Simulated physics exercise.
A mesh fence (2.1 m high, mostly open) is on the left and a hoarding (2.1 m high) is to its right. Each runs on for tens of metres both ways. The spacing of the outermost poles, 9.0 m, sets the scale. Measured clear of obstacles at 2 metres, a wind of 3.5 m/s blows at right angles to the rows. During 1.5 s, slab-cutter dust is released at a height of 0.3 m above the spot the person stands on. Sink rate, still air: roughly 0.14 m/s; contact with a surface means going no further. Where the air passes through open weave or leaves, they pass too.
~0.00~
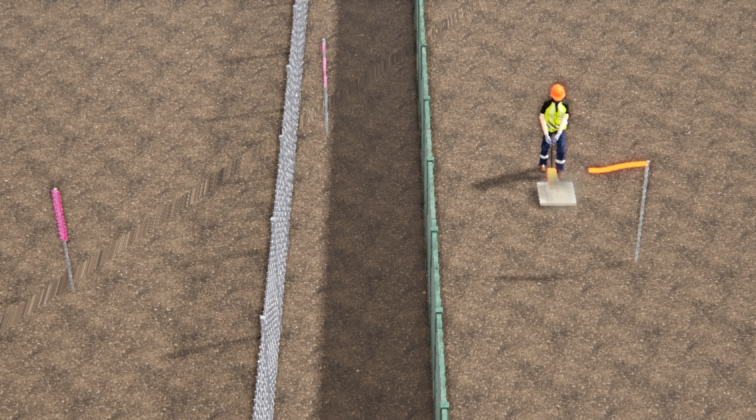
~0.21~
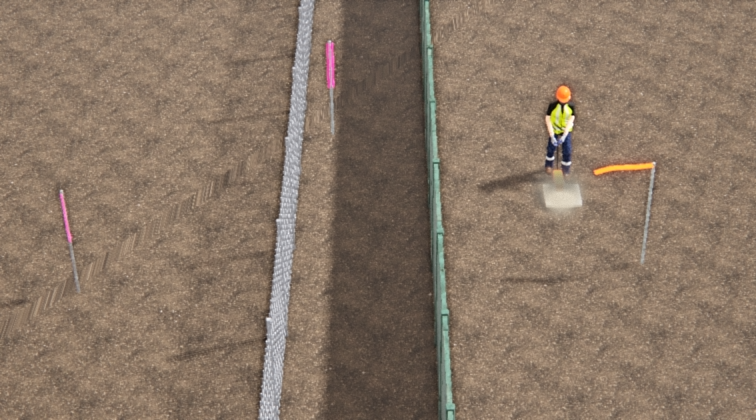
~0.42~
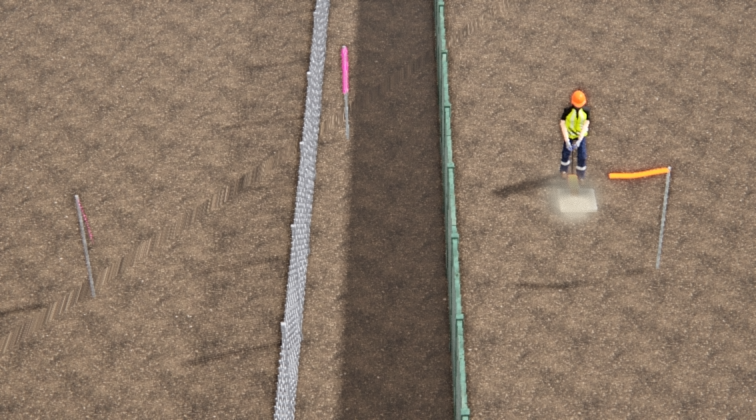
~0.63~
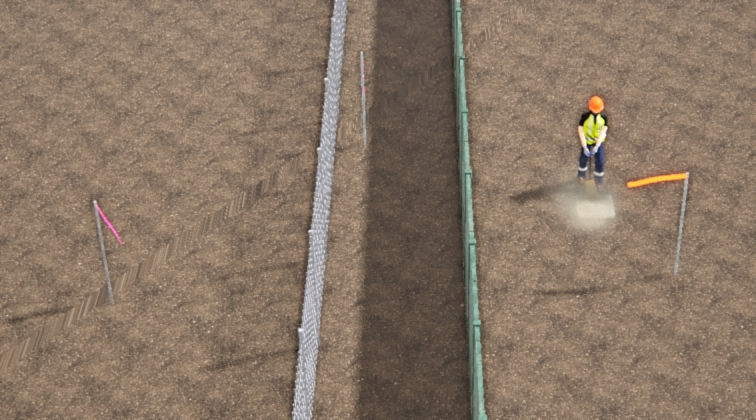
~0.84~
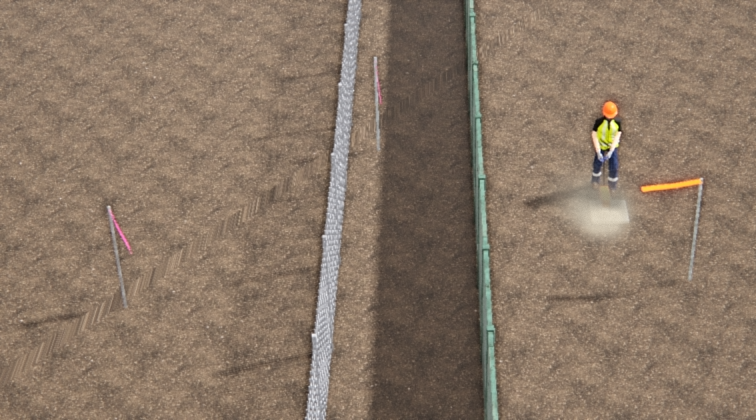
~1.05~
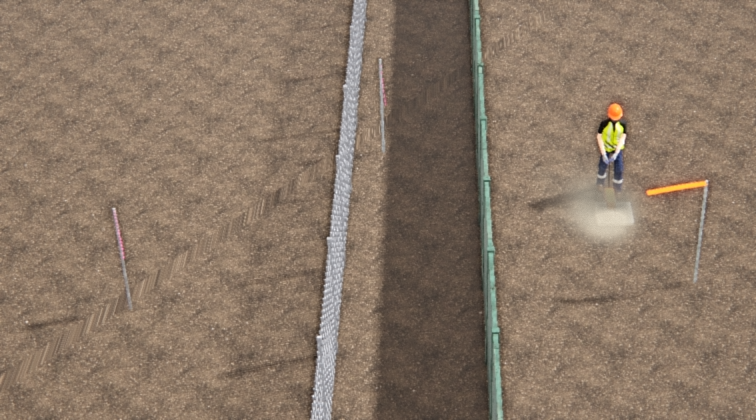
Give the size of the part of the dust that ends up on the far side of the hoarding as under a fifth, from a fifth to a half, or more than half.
The part of the dust that ends up on the far side of the hoarding is between a fifth and a half.
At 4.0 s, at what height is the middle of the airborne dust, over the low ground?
Roughly 1.4 m up.
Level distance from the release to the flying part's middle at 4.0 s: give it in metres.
Estimate: Some 2.0 m.
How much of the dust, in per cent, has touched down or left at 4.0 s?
I reckon it's close to 50 percent.
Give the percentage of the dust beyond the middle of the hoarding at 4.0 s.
I'd put it at about 15 percent.
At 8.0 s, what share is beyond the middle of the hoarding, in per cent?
It's close to 35 percent.
After 2.5 s, 71 % is in the air or yet to come; 3 % is beyond the hoarding; the middle of what still flies is 0.5 m above the low ground, near (574, 199).
After 4.0 s, 52 % is in the air or yet to come; 17 % is beyond the hoarding; the middle of what still flies is 1.4 m above the low ground, near (511, 160).
After 8.0 s, 38 % is in the air or yet to come; 34 % is beyond the hoarding.
After 20.0 s, 10 % is in the air or yet to come; 36 % is beyond the hoarding.
After 45.0 s, 0 % is in the air or yet to come; 36 % is beyond the hoarding.
